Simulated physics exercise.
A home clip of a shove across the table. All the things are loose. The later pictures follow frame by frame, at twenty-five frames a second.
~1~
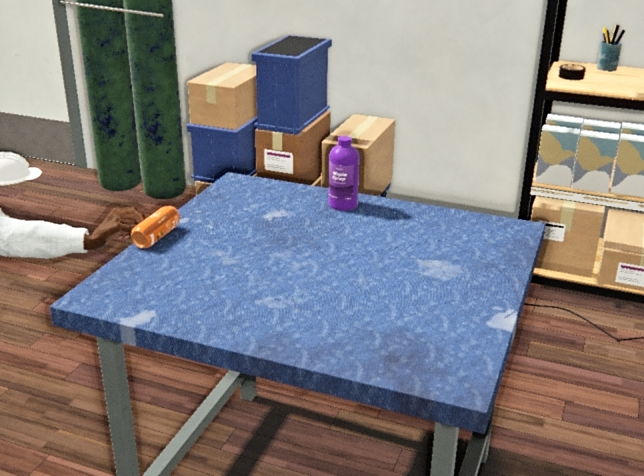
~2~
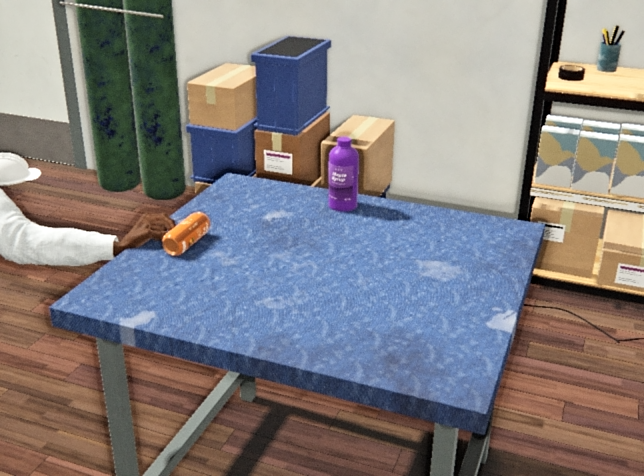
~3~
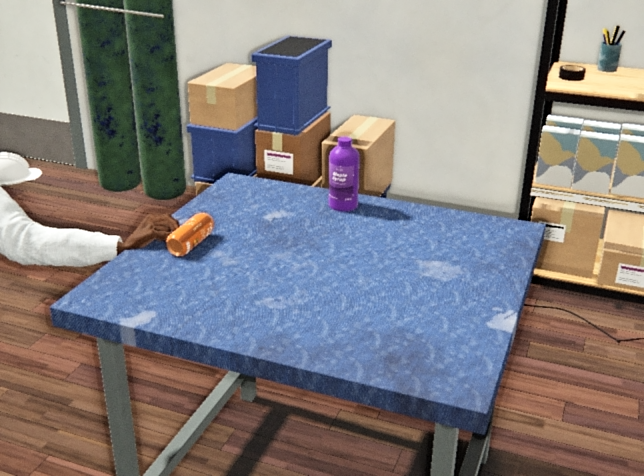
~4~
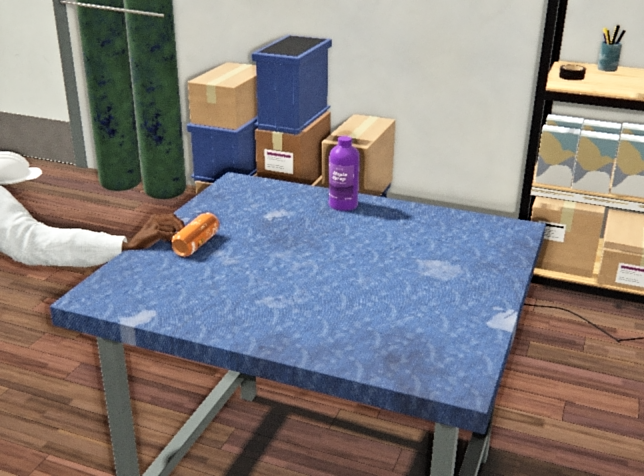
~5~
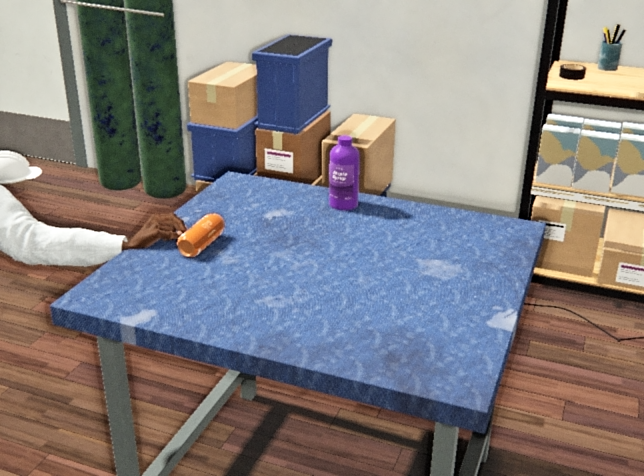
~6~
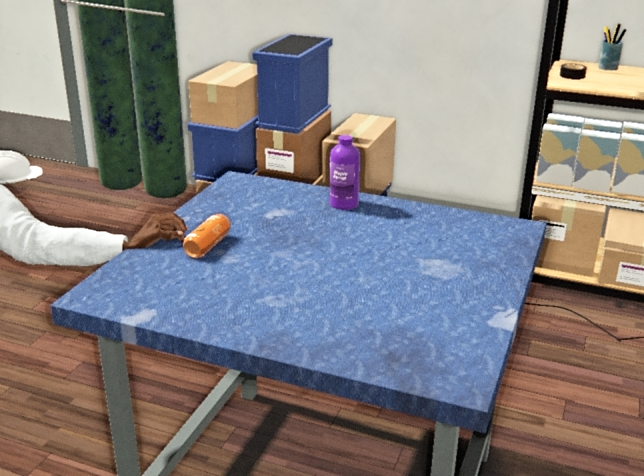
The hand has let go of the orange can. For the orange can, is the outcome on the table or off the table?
The orange can stays on the table.
Then, 0.10 s on from there, orange can shifted about its own width near (219, 238).
Then, 0.20 s on from there, orange can shifted about its own width near (230, 240).
Then, 0.30 s on from there, orange can shifted well along near (238, 242).
Then, 0.50 s on from there, orange can shifted well along near (249, 244).
In the end, moved from the start, orange can. At the end, from the last picture's camera, orange can near (251, 244).
